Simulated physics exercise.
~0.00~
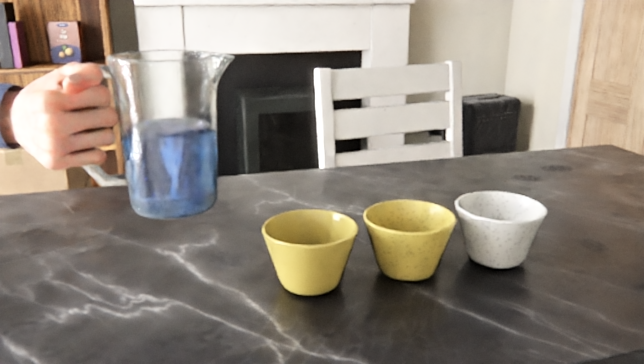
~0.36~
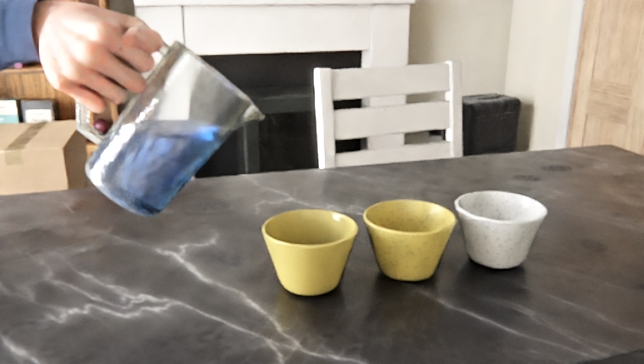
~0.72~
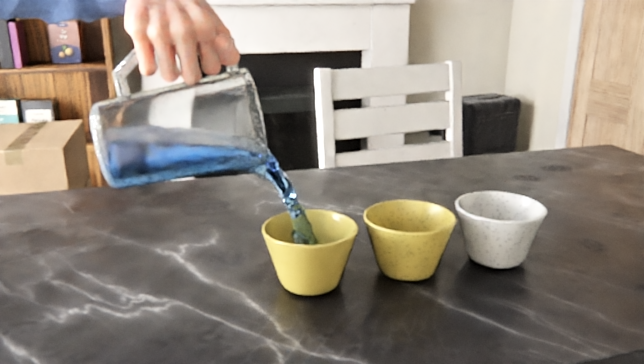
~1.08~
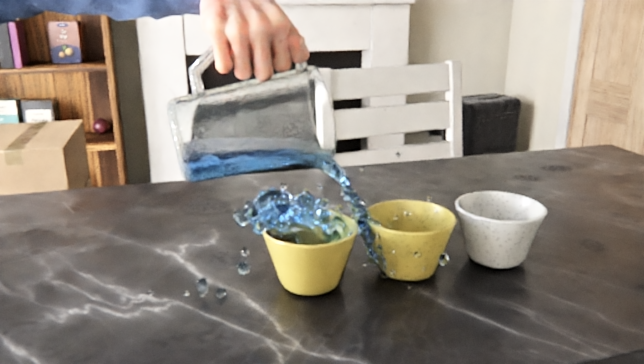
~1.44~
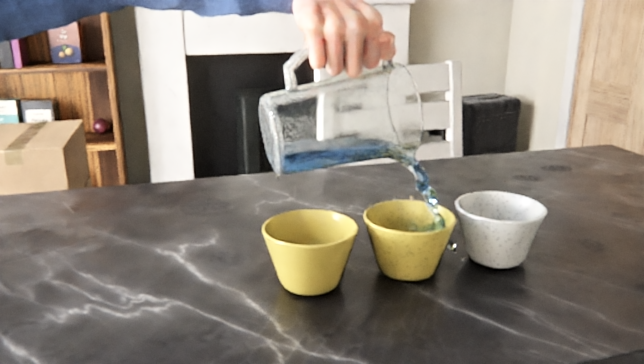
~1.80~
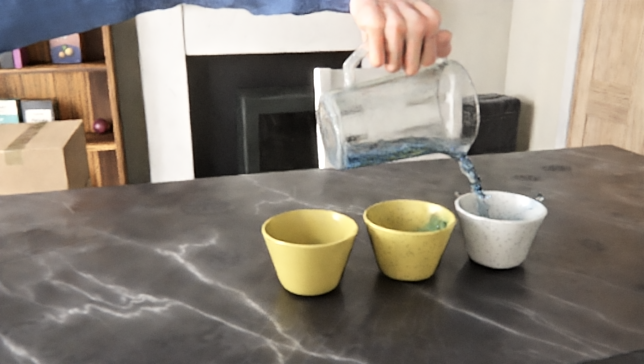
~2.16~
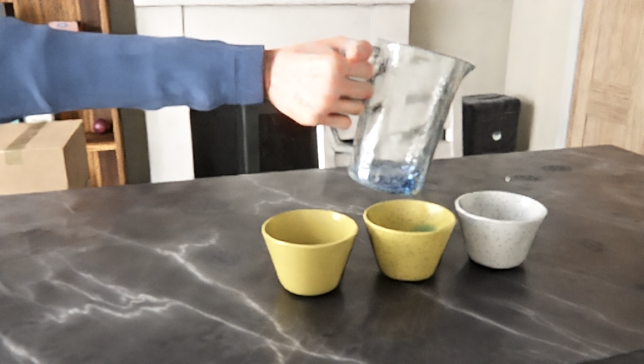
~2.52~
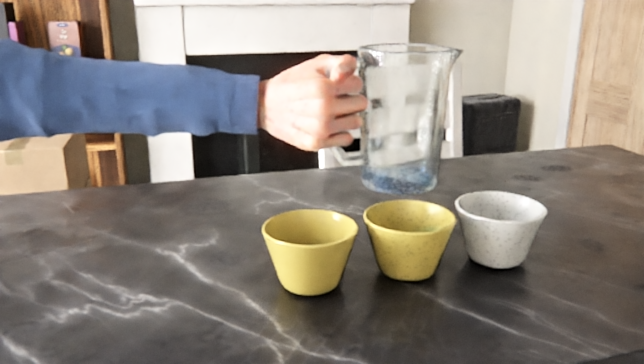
At a dark marbled table, a hand tipped a glass jug of blue water over two yellow cups and a pale one, moving from left to right with a splash near the first, then turned the nearly empty jug upright again beyond the cups.
